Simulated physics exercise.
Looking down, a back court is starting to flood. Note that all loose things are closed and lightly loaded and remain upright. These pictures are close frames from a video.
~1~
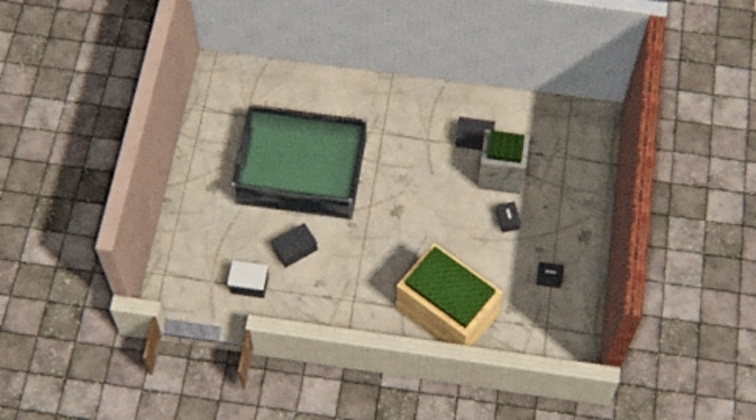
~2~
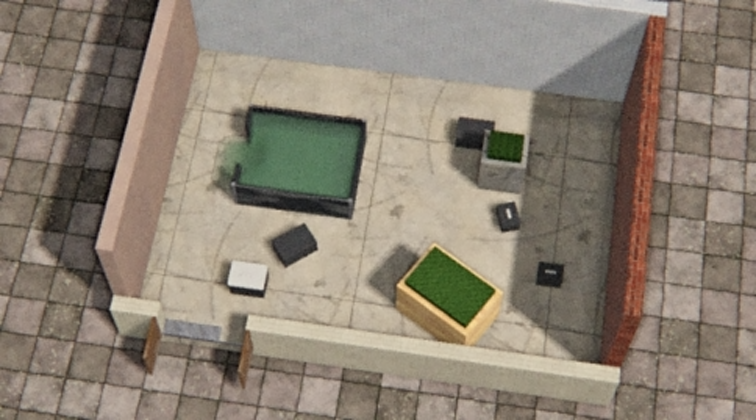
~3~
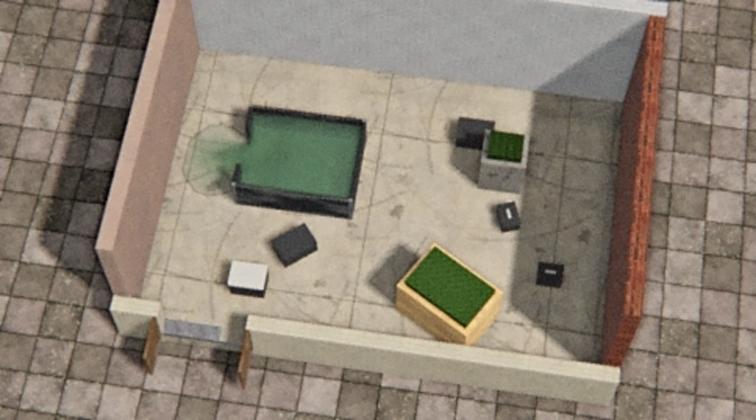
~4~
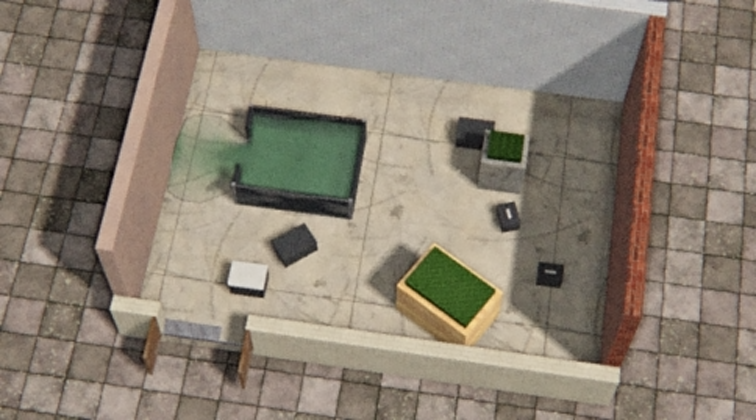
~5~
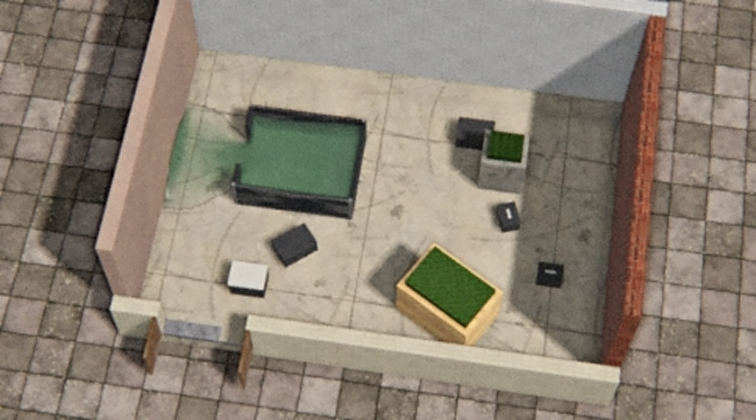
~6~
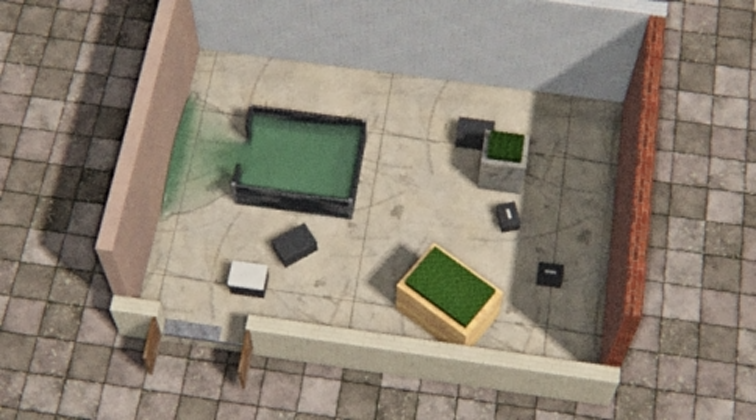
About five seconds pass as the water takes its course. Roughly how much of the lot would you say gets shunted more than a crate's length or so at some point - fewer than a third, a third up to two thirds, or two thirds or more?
The result is a share beneath one third.
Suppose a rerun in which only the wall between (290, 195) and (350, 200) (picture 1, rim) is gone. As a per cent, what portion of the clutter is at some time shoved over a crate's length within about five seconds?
Estimate: Close to 40 per cent.
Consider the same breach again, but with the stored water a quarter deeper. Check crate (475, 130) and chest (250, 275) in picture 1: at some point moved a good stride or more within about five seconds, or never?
Over that mark, over that mark.
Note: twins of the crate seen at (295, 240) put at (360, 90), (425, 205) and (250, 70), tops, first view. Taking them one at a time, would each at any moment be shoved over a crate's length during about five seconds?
In order: Shoved clear, hardly budges, then shoved clear.
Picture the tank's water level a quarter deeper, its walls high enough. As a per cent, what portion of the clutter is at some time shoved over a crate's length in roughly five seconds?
About 40 %.
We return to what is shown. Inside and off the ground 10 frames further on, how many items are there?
I get 0.
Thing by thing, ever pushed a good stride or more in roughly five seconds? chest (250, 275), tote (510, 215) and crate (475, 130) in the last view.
Per the list: First traveled a good way, second remained close, third remained close.
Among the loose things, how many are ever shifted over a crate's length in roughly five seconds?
I make it 1.
A moment on, 0 of 5 are well off their spots; 0 afloat.
Next, 0 of 5 are well off their spots; 0 afloat.
Later, 0 of 5 are well off their spots; 0 afloat.
In the end, 1 of 5 are well off their spots, and 1 have been at some point; 0 afloat.
